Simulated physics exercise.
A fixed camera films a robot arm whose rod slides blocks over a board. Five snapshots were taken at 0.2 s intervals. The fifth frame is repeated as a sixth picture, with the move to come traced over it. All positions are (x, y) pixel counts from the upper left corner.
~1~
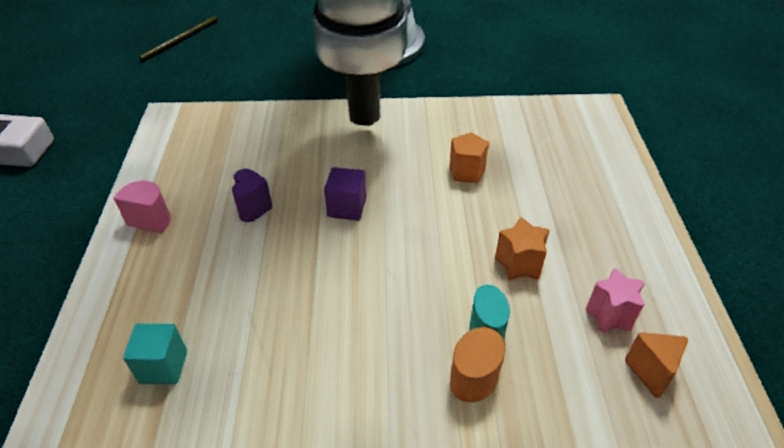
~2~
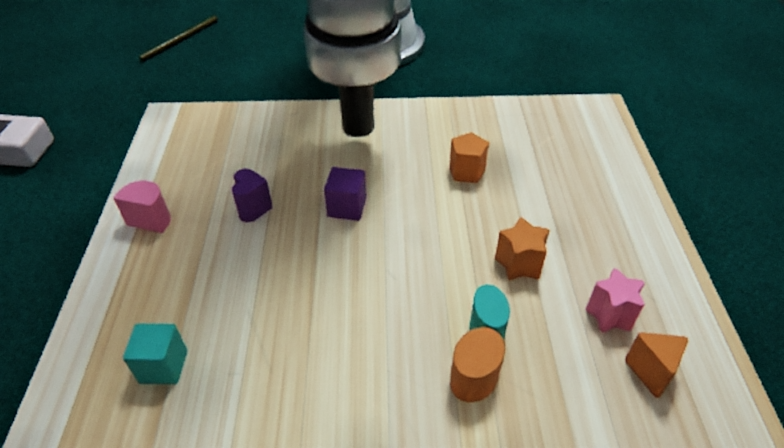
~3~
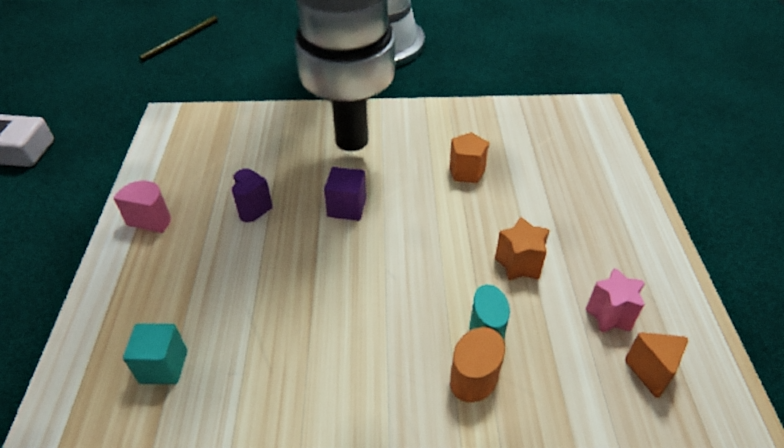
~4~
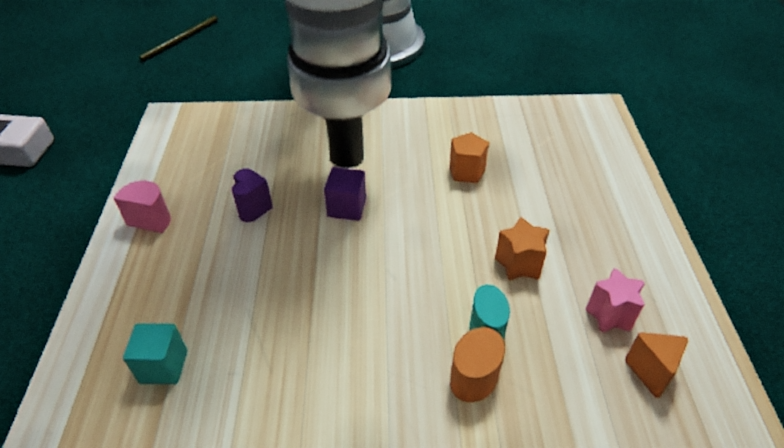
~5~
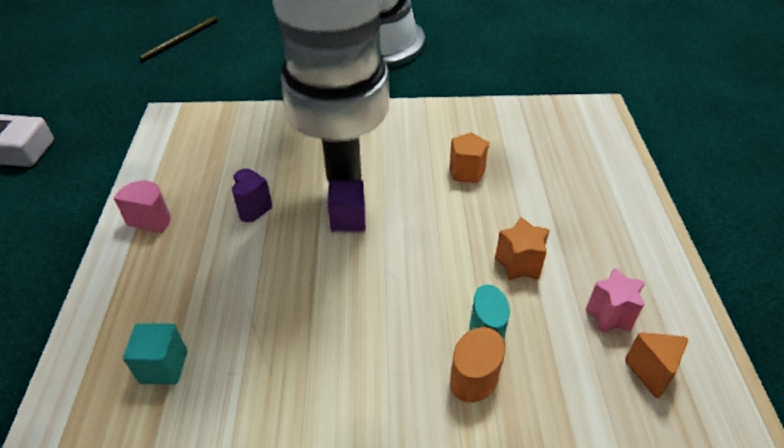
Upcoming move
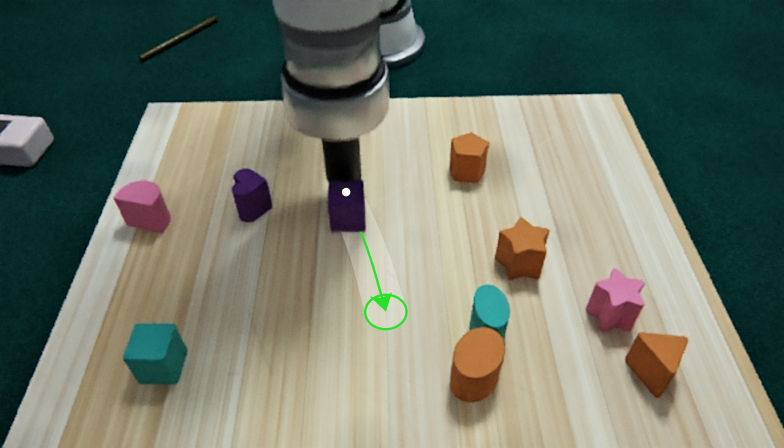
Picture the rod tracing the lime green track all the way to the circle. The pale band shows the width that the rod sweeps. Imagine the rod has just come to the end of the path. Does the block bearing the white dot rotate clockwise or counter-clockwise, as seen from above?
It goes round the way clock hands do.
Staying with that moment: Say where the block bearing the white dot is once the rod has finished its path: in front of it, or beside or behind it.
Prediction: Still leading.
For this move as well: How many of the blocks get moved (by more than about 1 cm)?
My guess is one.
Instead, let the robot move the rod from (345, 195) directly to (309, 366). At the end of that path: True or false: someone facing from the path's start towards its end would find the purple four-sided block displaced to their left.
That is true.
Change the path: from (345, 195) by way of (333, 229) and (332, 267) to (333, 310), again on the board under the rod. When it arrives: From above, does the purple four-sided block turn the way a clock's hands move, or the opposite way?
It rotates counterclockwise.
The line goes from (345, 195) over (360, 229) and (373, 267) to (386, 312); the dot is on the purple four-sided block.
What follows on the original path. One third of the way, rod (358, 212); purple four-sided block (358, 230).
Two thirds of the way, rod (373, 251); purple four-sided block (369, 273), turned 15° clockwise.
At the end, rod (385, 295); purple four-sided block (378, 321), turned 25° clockwise; turquoise oval unmoved.
